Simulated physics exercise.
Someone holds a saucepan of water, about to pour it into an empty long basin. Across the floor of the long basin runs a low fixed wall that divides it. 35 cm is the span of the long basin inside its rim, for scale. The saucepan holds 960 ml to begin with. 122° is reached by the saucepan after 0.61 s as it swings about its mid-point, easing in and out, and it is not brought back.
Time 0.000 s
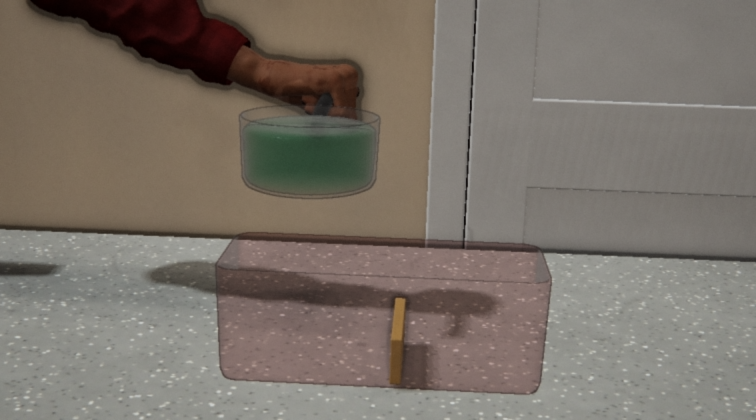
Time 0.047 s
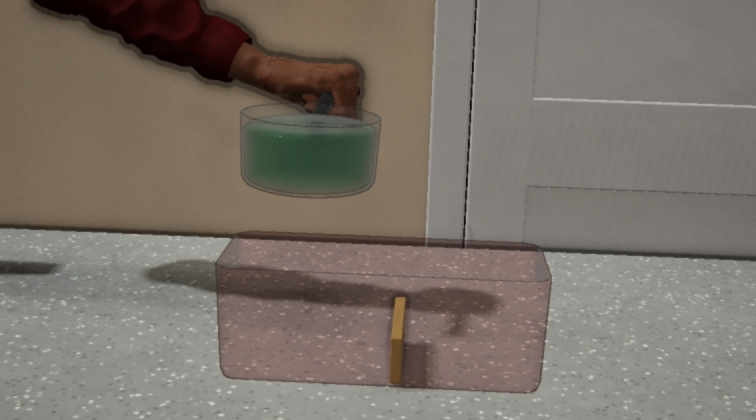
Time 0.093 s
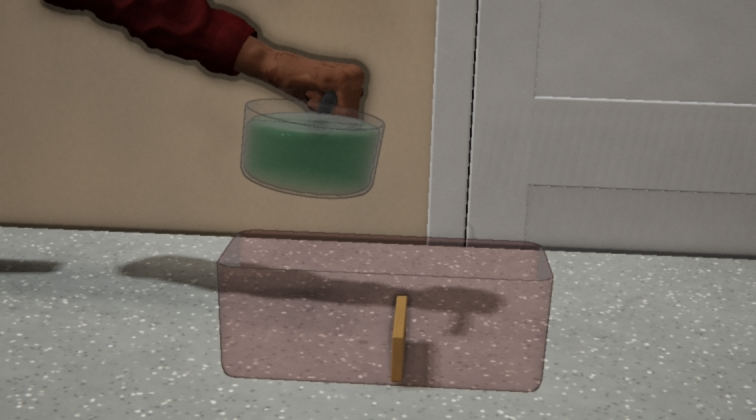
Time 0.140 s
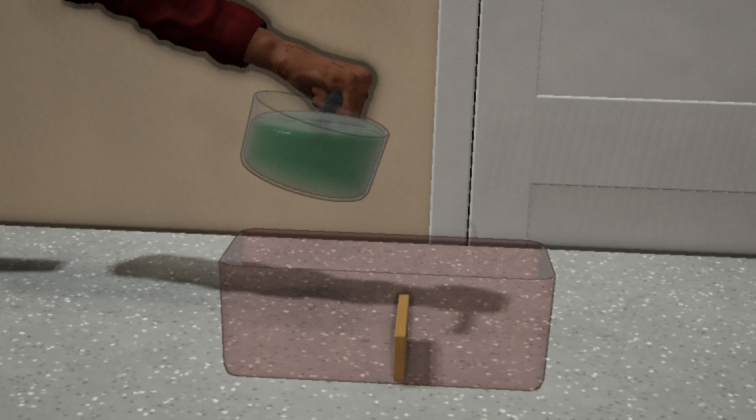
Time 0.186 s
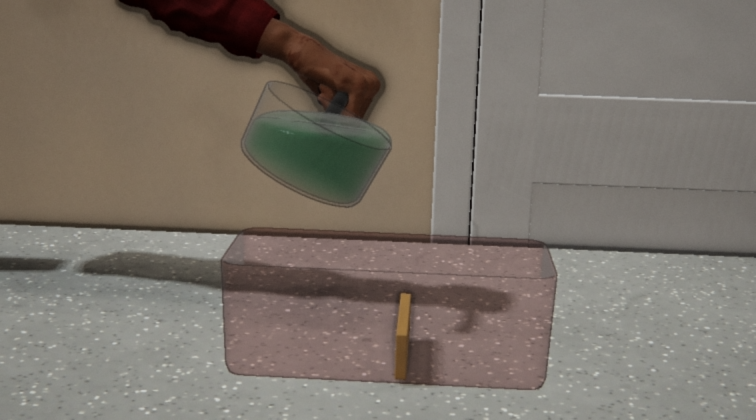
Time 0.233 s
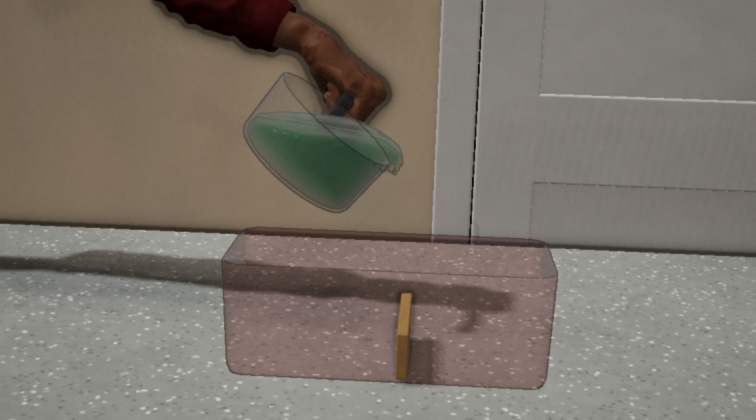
A hand at the end of a dark red sleeve slowly tilts a clear round saucepan of green water down to the right, gently at first, then more steeply, until some liquid slips over its right rim. Below it, a long, empty, see-through pinkish basin with a small orange upright wall inside rests on a speckled pale floor. Behind are a tan wall and grey panelled door, seen from the front and slightly above.
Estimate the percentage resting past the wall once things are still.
I would say roughly 51 percent.
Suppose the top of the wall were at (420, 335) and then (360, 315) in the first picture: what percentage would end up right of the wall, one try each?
First 40, then 80 per cent.
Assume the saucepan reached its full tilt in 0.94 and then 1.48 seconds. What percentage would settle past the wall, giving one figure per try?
Respectively about 70 and 75 percent.
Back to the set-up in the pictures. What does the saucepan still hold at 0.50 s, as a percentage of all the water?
Roughly 12 per cent.
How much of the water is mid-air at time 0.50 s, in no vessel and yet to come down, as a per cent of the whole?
About 26 per cent.
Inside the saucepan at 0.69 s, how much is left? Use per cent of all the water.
I'd estimate some 1 per cent.
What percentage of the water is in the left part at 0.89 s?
I'd say near 44 percent.
By 0.50 s the tilt is 112° and 12 per cent is still to pour, 13 is left of the wall and 48 right of it.
By 0.69 s the tilt is 122° and 1 per cent is still to pour, 39 is left of the wall and 47 right of it.
By 0.89 s the tilt is 122° and 0 per cent is still to pour, 44 is left of the wall and 52 right of it.
By 1.11 s the tilt is 122° and 0 per cent is still to pour, 46 is left of the wall and 51 right of it.
At rest 46 per cent lies left of the wall, 51 right of it and 3 outside.
